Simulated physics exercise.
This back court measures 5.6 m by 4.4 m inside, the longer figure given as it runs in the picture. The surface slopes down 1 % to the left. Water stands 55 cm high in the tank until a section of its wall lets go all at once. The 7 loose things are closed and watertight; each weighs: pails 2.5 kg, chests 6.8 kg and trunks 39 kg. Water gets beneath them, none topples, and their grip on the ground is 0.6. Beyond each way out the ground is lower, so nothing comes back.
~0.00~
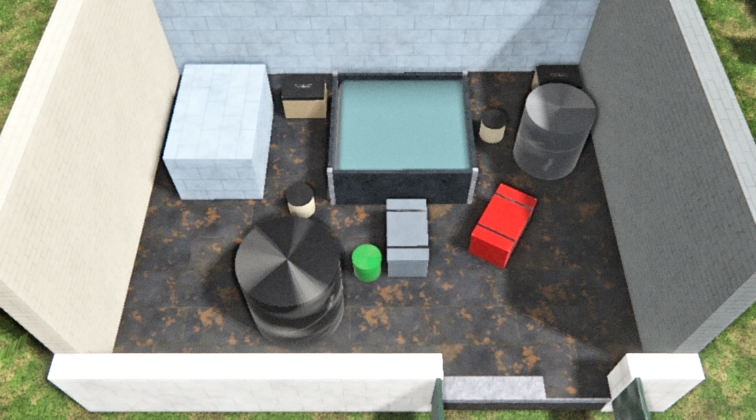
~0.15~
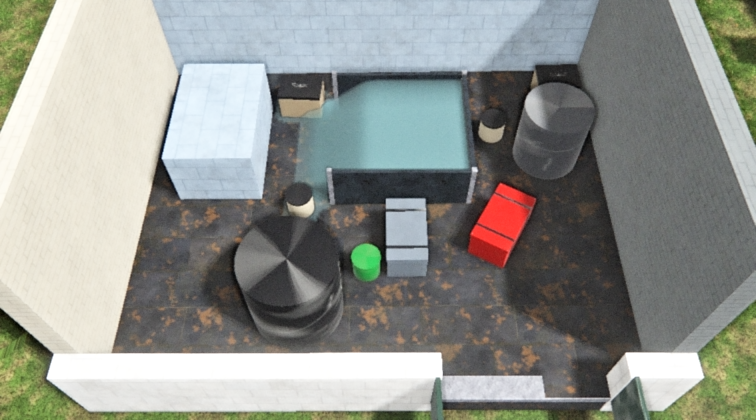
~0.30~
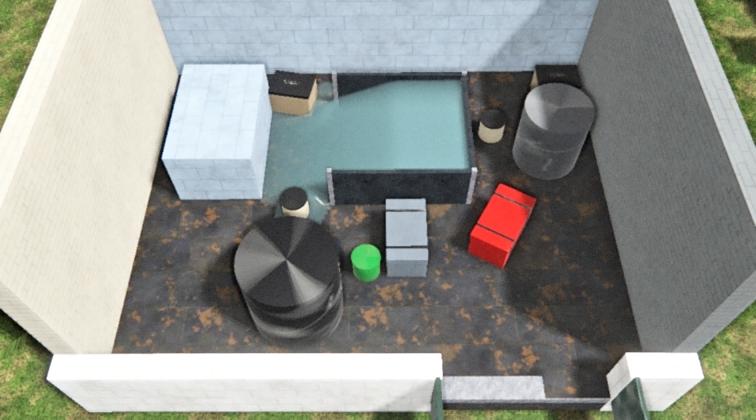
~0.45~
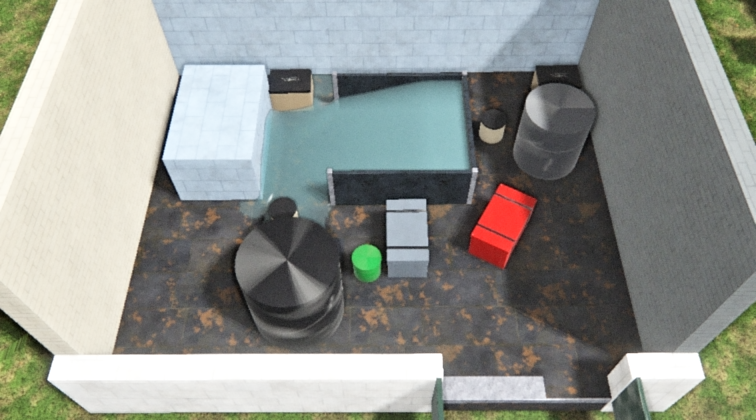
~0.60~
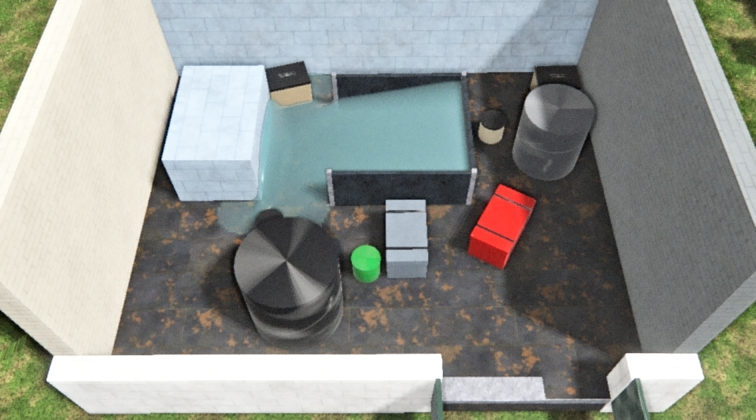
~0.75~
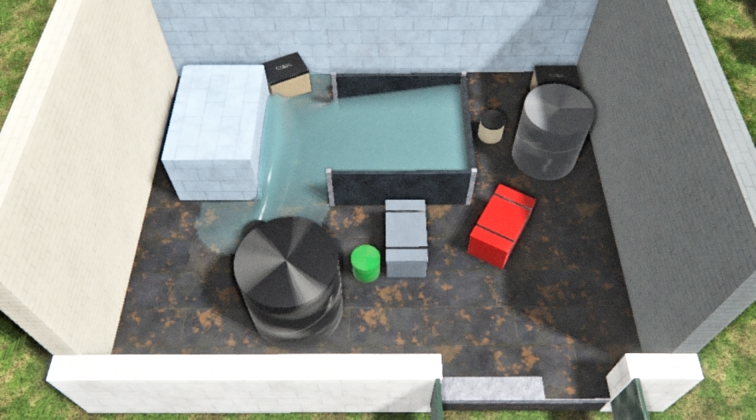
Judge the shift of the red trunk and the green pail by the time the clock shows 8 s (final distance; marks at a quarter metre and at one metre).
The red trunk holds its place; the green pail gets carried off.
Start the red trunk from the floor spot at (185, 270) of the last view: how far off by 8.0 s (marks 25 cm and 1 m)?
It slides a little.
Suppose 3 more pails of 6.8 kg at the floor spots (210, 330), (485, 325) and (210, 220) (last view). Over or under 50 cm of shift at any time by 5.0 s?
In turn: More, short of it, less.
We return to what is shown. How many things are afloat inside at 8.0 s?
At that moment 5.
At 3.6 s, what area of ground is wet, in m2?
About 16 m2.
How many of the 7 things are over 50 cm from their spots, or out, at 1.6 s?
2 of them.
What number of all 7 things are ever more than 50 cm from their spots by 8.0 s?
That makes 5.
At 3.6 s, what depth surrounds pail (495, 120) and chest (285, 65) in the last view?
Roughly 0 and 16 cm.
After 1.6 s the red trunk is near (504, 217), 0.0 m from its start, aground; the green pail is near (366, 258), 0.0 m from its start, aground; 0 of 7 are out; 1 afloat.
After 3.6 s the red trunk is near (504, 217), 0.0 m from its start, aground; the green pail is near (379, 349), 1.1 m from its start, afloat; 0 of 7 are out; 3 afloat.
After 5.6 s the red trunk is near (504, 217), 0.0 m from its start, aground; the green pail is near (552, 295), 2.0 m from its start, afloat; 0 of 7 are out; 4 afloat.
After 8.0 s the red trunk is near (504, 217), 0.0 m from its start, aground; the green pail is near (604, 263), 2.6 m from its start, afloat; 0 of 7 are out; 5 afloat.
